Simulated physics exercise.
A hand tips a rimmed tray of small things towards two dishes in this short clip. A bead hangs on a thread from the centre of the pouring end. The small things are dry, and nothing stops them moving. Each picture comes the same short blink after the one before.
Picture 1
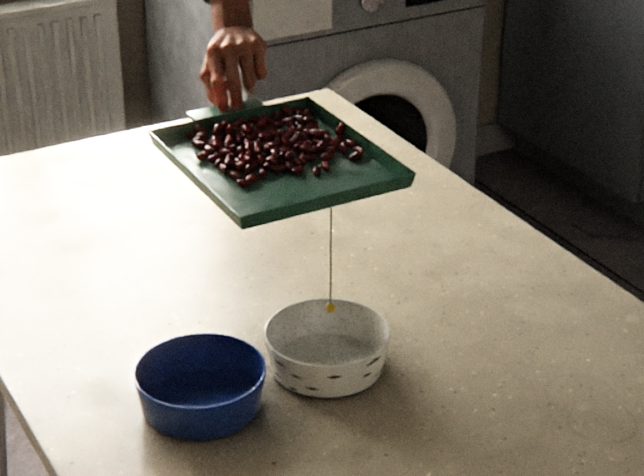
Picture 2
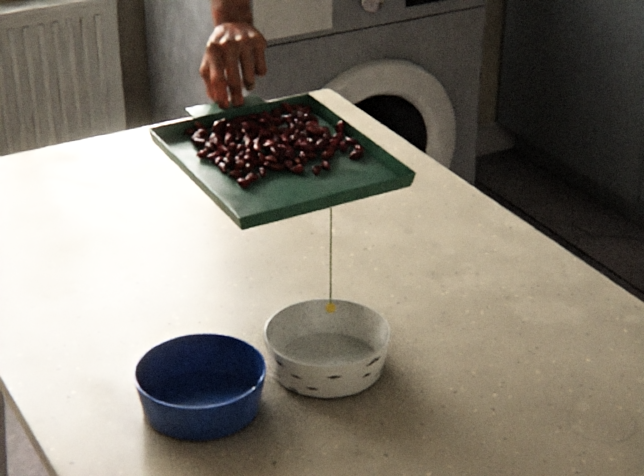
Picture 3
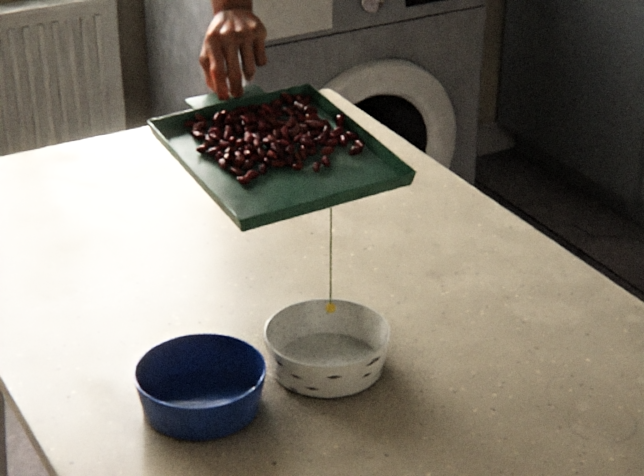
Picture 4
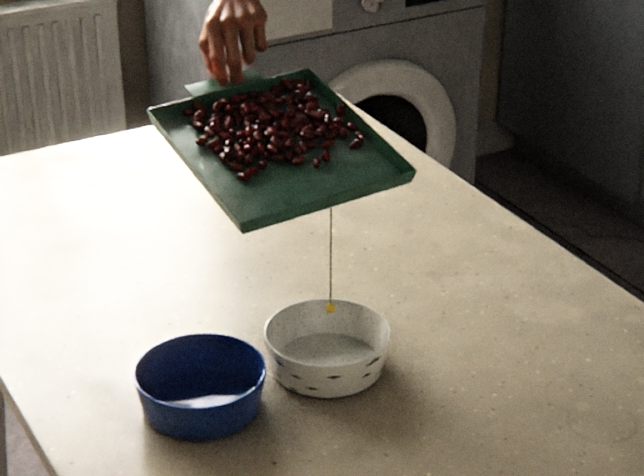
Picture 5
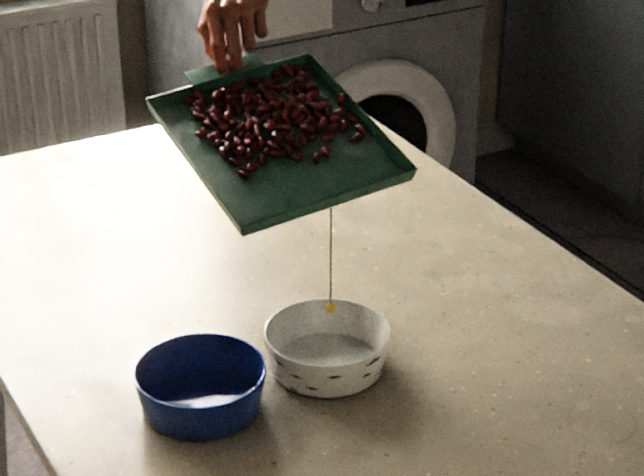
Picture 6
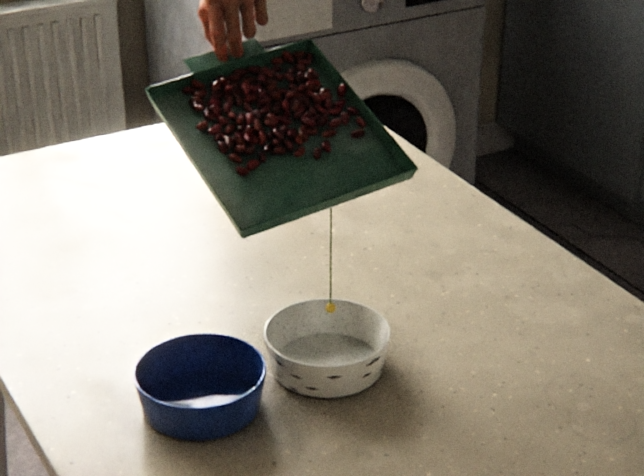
A green rimmed tray of dark red kidney beans is held above a pale speckled table, seen from above at an angle in a room with a radiator and a front-loading machine behind. Below sit a blue dish at left and a whitish one at right, a yellow bead hanging on a thread. The hand steadily raises the tray's far side, its near edge slanting slightly lower leftward, while the camera stays still.
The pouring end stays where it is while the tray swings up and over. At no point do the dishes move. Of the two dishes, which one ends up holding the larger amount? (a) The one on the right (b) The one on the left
Answer: A.
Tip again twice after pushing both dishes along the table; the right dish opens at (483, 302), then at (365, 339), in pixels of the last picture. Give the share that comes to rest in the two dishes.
In order: 30 percent, then 80 percent.
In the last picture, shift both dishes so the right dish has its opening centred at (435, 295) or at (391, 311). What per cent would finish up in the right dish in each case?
You'd get 0 in a hundred first and 0 in a hundred after that.
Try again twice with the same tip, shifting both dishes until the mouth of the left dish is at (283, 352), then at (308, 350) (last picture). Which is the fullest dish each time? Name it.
The dish to the left, then the dish to the left.
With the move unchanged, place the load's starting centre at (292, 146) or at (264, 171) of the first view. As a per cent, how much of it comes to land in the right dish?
Some 50 and then some 40 per cent.
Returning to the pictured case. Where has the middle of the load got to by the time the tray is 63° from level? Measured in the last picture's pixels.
Look around (287, 202) in the last picture.
Soon after the last picture, tray tipped steeply; most on the tray; about a quarter in the air.
A little later, tray tipped past a quarter turn; about a third on the tray; a small part in the left dish; about a quarter in the right dish; a small part outside both; a small part in the air.
Later still, tray tipped past a quarter turn; about a quarter in the left dish; about half in the right dish; about a quarter outside both.
At rest, tray tipped past a quarter turn; about a quarter in the left dish; about half in the right dish; about a quarter outside both.
